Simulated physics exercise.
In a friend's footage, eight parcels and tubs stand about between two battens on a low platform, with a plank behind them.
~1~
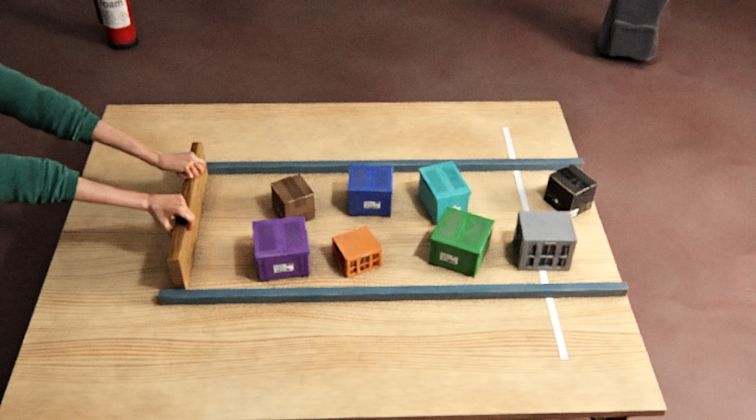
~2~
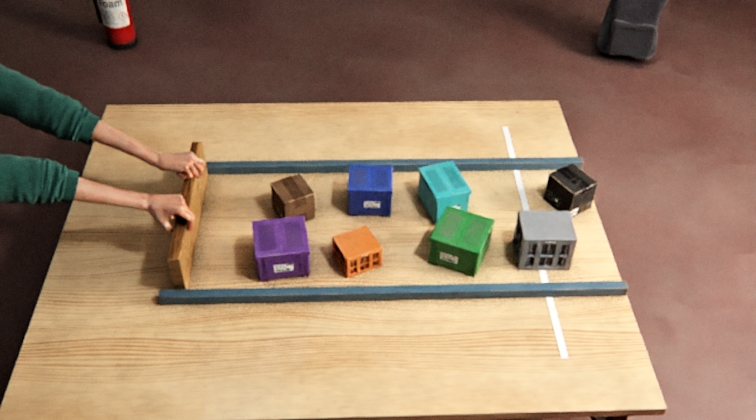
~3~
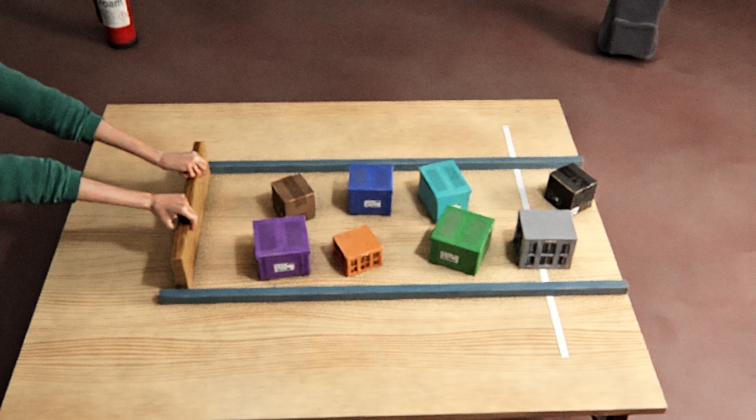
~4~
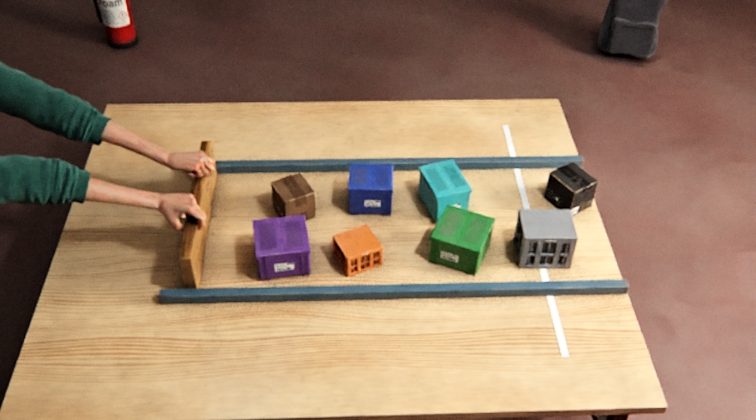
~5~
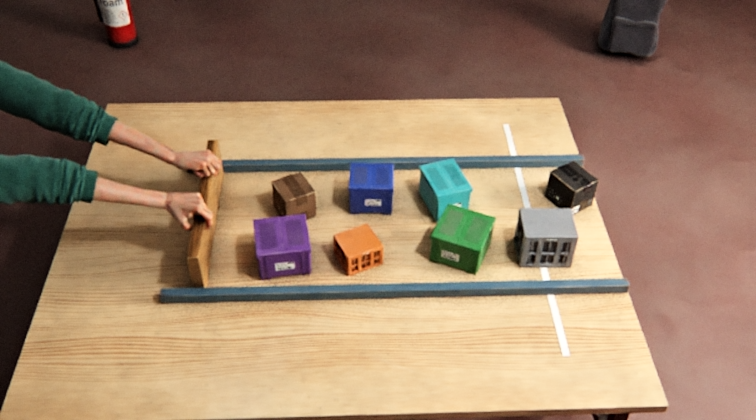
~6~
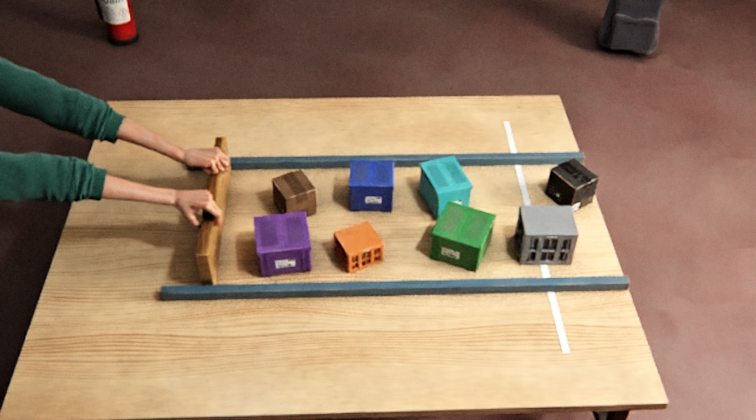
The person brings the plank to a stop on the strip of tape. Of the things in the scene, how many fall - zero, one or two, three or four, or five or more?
The drop will claim three or four of them.
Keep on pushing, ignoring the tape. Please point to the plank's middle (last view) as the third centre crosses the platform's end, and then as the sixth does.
Its centre point is roughly (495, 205) and later (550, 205).
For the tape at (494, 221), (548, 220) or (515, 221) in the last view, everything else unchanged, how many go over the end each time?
Per try in turn: 2, 5, 4.
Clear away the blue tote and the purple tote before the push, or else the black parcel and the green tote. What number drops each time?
The first removal gives 2, the second gives 2.
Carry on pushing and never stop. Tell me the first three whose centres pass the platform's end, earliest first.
I'd say the grey crate leads, followed by the black parcel, then the green tote.
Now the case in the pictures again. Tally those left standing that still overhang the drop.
Tally: 2.
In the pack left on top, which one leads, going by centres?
That would be the orange crate.
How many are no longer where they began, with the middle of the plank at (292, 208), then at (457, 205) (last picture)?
At the first point the count is 3, at the second it's 8.
A little later, none off yet; black parcel at rest near (572, 186); grey crate at rest near (546, 235); green tote at rest near (463, 237).
Next, none off yet; black parcel at rest near (572, 186); grey crate shifted a little near (565, 234); green tote shifted about its own width near (512, 232).
Later still, one off so far; black parcel shifted about its own width near (600, 186); grey crate dropping near (649, 269); green tote shifted well along near (593, 231).
When it is over, the number that fall off is three or four; down, turquoise tote, green tote, grey crate and black parcel.
